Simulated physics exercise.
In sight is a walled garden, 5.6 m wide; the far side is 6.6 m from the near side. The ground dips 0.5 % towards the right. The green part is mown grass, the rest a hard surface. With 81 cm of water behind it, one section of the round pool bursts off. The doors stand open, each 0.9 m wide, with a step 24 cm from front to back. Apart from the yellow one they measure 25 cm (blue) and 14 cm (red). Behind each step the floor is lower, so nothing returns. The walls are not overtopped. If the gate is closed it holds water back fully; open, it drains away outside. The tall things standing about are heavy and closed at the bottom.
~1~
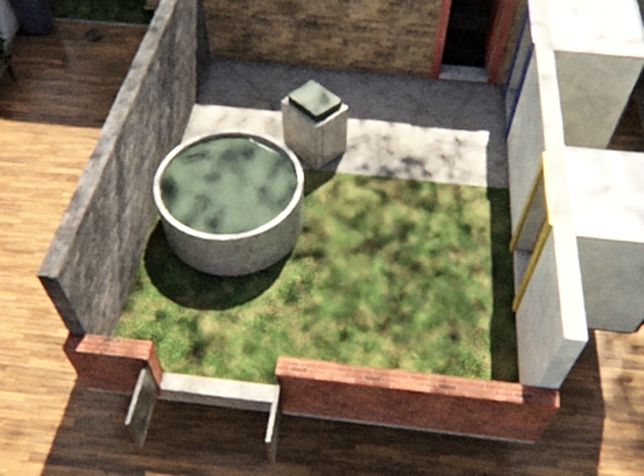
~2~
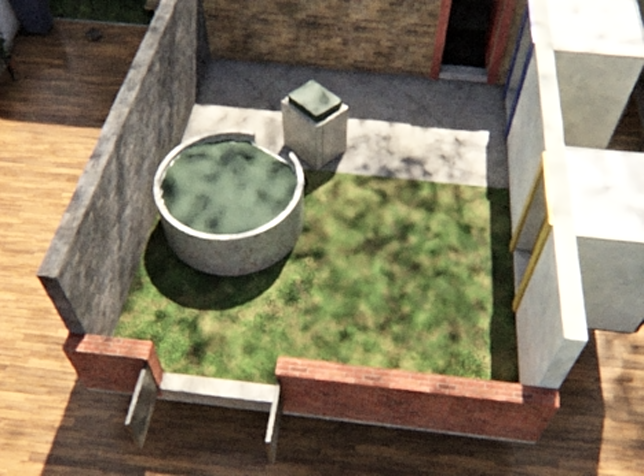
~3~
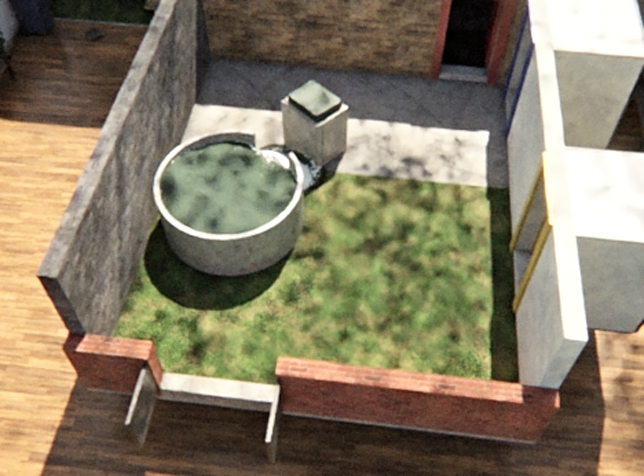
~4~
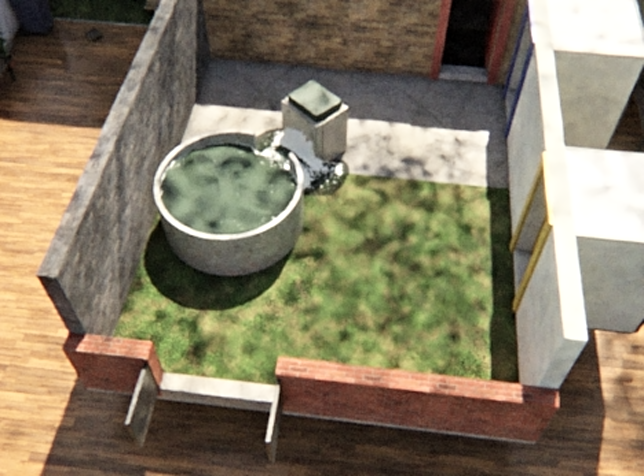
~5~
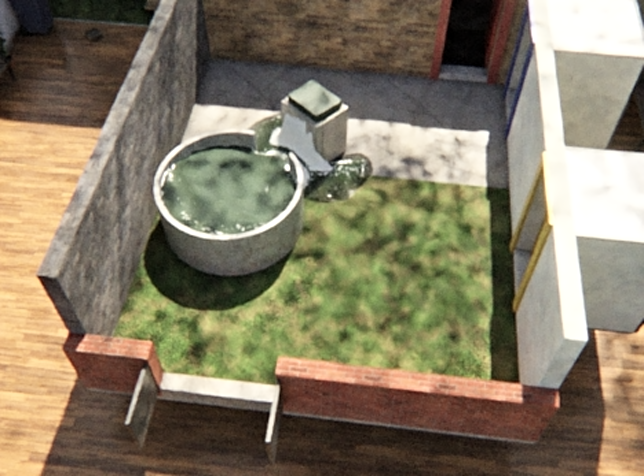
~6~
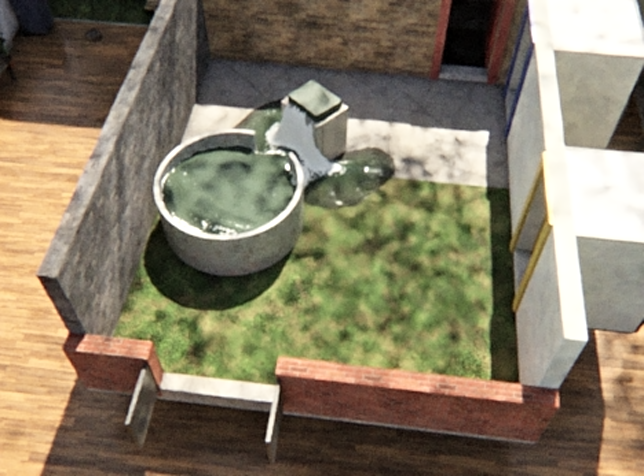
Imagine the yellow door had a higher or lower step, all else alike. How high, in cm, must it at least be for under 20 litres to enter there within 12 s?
About 6 cm.
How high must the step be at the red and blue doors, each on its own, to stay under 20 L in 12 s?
Roughly 10.0 cm at red and 10.0 cm at blue.
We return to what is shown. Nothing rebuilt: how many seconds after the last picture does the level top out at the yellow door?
Around 11.5 s.
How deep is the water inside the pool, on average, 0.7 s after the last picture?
Some 56 cm.
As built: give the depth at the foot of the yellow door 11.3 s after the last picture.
Some 10.0 cm.
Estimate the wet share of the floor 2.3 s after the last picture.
Near 60 per cent is wet.
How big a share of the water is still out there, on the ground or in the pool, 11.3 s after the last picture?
Some 98 per cent remains.
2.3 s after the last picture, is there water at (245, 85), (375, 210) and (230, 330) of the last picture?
In turn: Under water, under water, still dry.
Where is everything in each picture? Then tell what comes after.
In the first frame, the round pool at (229, 184) is whole and still, 81 cm deep; the yellow door at (530, 237) is dry.
In the second frame, the front is at a hidden place, 0.3 m from the gap on the far side; 0.2 m2 of floor is wet, 81 cm left at the back.
In the third frame, water pours out on the far side and has run 0.7 m, to (290, 149); about 15 cm deep outside, 81 cm at the back.
In the fourth frame, the front is at (344, 167), 1.1 m from the gap on the far side; 1.2 m2 of floor is wet, 81 cm left at the back.
In the fifth frame, the gap is on the far side, the front 1.5 m out at a hidden place; the back of the round pool holds 78 cm.
In the sixth frame, water pours out on the far side and has run 1.8 m, to a hidden place; about 6 cm deep outside, 69 cm at the back; 2.7 m in a straight line remain to the yellow door at (530, 237).
Then, 0.7 s after the last picture water covers 30 % of the floor, deepest (60 cm) near (295, 159); it has not reached the yellow door.
Then, 2.3 s after the last picture water covers 60 % of the floor, deepest (40 cm) near (295, 159); 5 cm at the yellow door, 0 litres in over its 13 cm step.
Then, 11.3 s after the last picture water covers 100 % of the floor, deepest (11 cm) near (505, 88); 10 cm at the yellow door, 0 litres in over its 13 cm step.
At the yellow door as built, the water peaked near 10 cm, 11.3 s after the last picture.
Run again over the same 12 s with other heights there, 29 litres in over 5.5 cm, 14 litres over 6.5 cm. The limit of 20 litres is kept from about 6 cm up.
